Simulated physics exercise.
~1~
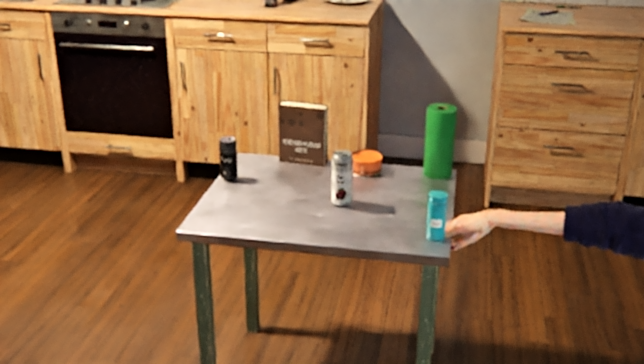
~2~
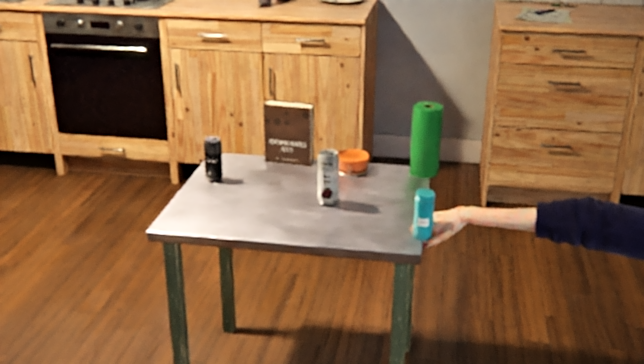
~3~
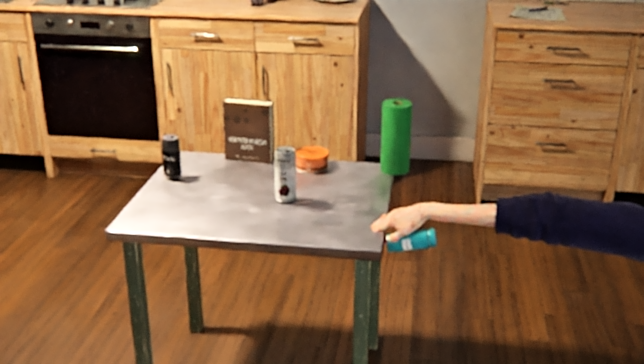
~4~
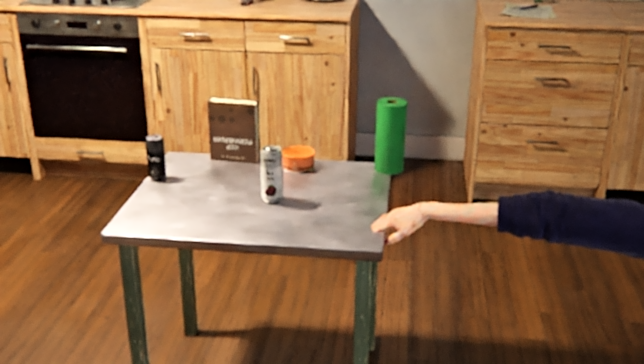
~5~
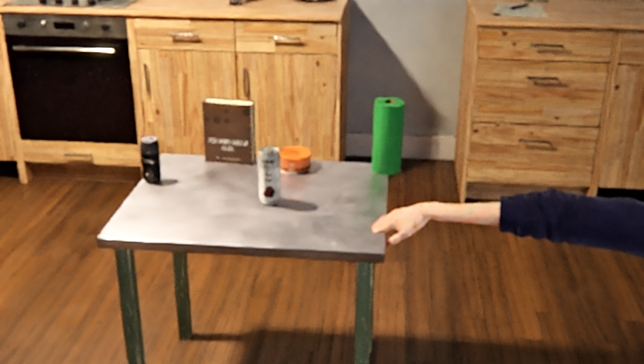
Hand at right shifting a small table left, a turquoise container tipping off the corner and vanishing, the green roll staying upright.
